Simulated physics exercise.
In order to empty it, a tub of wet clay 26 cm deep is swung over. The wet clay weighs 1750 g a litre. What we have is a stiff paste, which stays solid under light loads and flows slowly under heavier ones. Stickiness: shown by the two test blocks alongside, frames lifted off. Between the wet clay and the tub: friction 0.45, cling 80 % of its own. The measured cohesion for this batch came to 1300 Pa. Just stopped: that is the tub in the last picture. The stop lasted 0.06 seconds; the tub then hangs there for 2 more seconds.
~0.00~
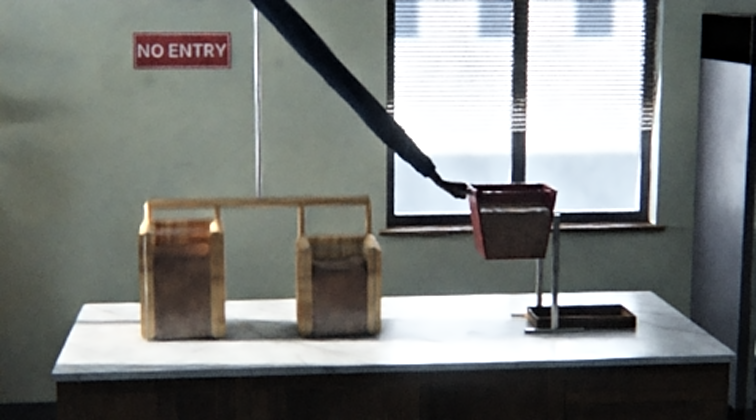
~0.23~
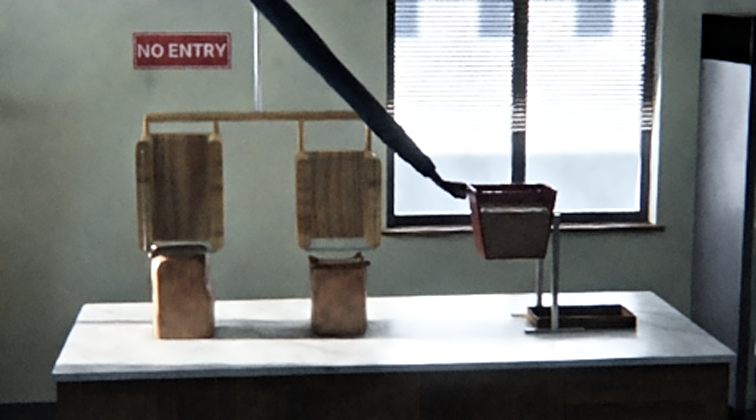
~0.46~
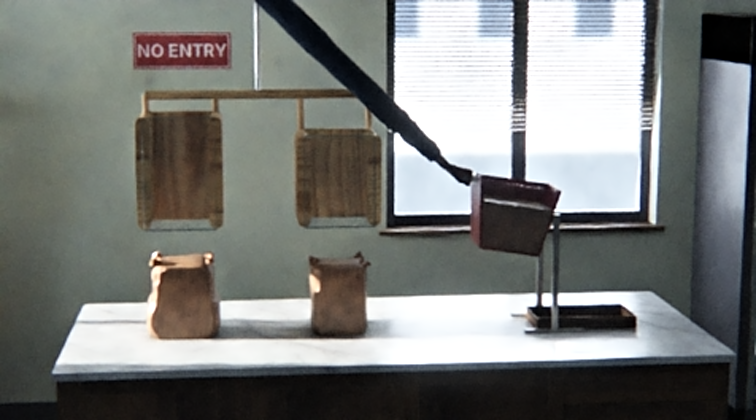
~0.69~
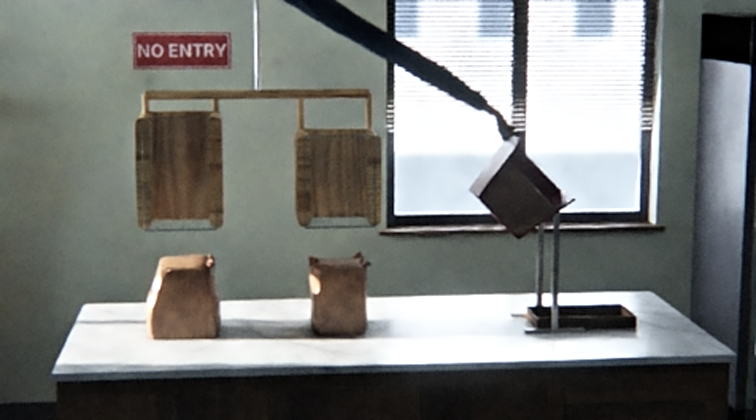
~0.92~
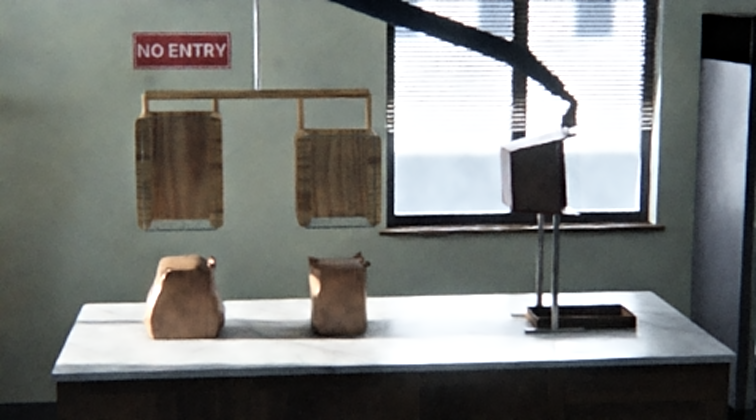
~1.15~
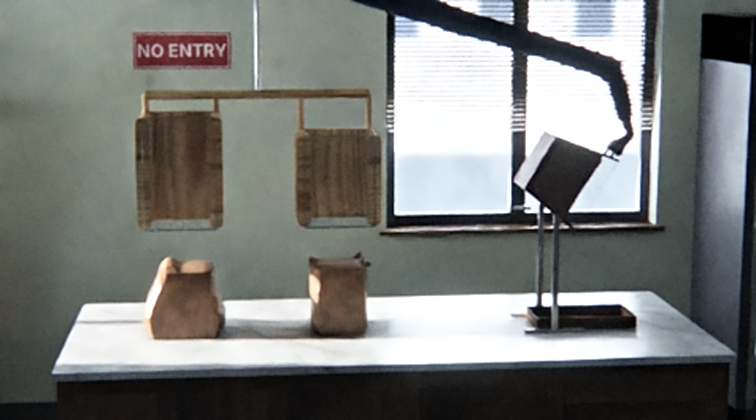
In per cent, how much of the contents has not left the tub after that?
Expect about 0 out of 100.
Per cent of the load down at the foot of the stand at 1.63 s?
100 %.
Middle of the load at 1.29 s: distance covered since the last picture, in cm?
Something like 11 cm, give or take.
By 1.29 s, the tub is at 121 degrees and holds 82 %.
By 1.46 s, the tub is at 121 degrees and holds 0 %.
By 1.63 s, the tub is at 121 degrees and holds 0 %.
By 1.80 s, the tub is at 121 degrees and holds 0 %.
By 3.15 s, at the end, the tub is at 121 degrees and holds 0 %.
